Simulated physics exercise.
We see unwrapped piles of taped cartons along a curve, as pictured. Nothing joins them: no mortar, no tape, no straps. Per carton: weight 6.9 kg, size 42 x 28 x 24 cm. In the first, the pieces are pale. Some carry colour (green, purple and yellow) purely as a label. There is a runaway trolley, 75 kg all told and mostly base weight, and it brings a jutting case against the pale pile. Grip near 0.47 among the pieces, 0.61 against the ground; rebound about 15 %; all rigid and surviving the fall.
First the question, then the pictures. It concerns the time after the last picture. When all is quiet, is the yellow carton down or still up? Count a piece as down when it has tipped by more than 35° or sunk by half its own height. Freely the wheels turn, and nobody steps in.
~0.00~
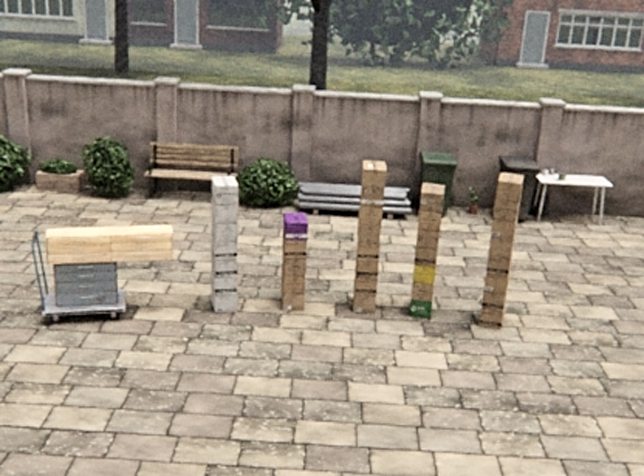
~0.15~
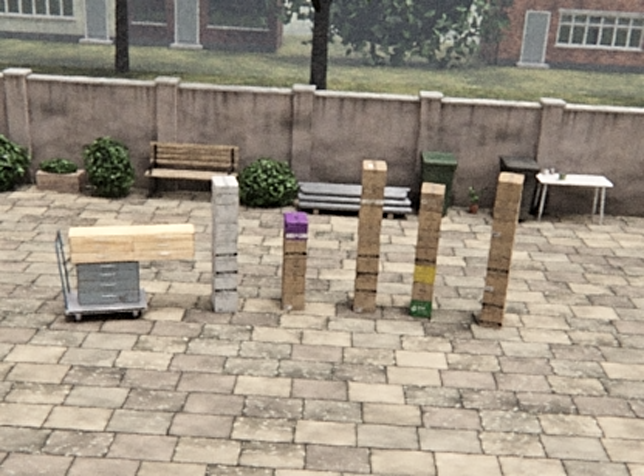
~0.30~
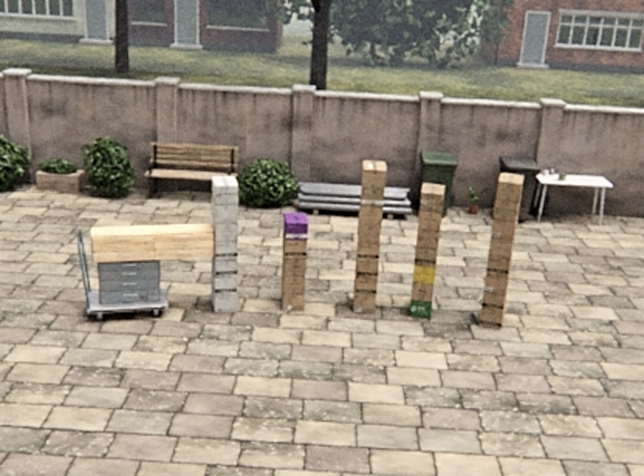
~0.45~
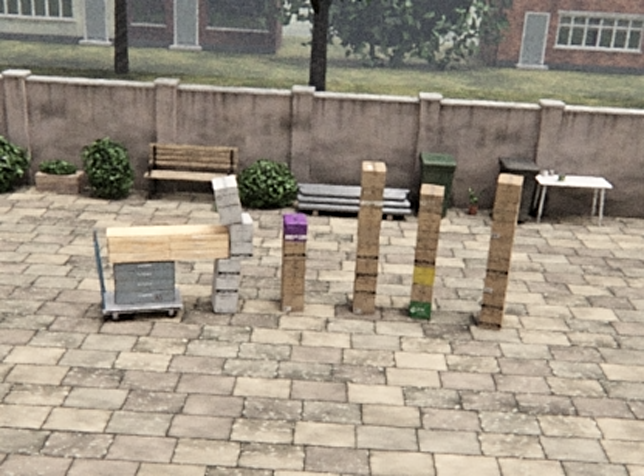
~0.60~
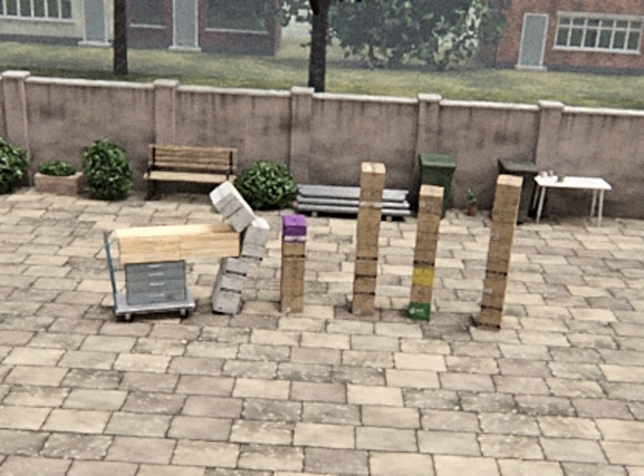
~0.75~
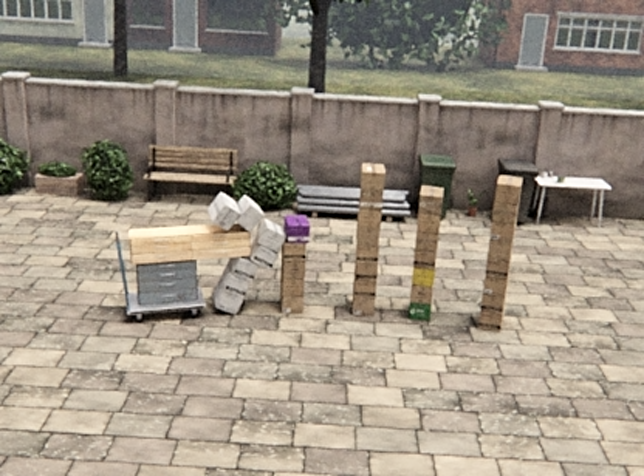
When all is quiet, the yellow carton is down.
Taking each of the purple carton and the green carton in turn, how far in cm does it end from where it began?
The purple one ends 120 cm from its start and the green one 0 cm.
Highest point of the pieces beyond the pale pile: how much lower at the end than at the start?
By about 110 cm, start to end.
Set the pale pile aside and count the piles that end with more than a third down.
4.
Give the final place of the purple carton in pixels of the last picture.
It comes to rest around (379, 260) in the last view.
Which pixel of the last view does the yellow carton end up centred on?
At roughly (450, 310).
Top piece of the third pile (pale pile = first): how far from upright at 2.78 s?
The top piece is some 30 degrees from upright.
After 1.50 s, 7 of the pale pile down; 5 of the 28 other cartons down; yellow carton unmoved; purple carton leaning 23°, 12 cm lower.
After 2.78 s, 7 of the pale pile down; 18 of the 28 other cartons down; yellow carton leaning 44°; purple carton leaning 6°, 42 cm lower.
After 3.64 s, 7 of the pale pile down; 26 of the 28 other cartons down; yellow carton on its side; purple carton leaning 7°, 43 cm lower.
At rest (5.9 s), 7 of the pale pile down; 26 of the 28 other cartons down; yellow carton on its side; purple carton leaning 7°, 43 cm lower; green carton unmoved. As the last picture would show them, middles, yellow carton near (450, 310), purple carton near (379, 260).
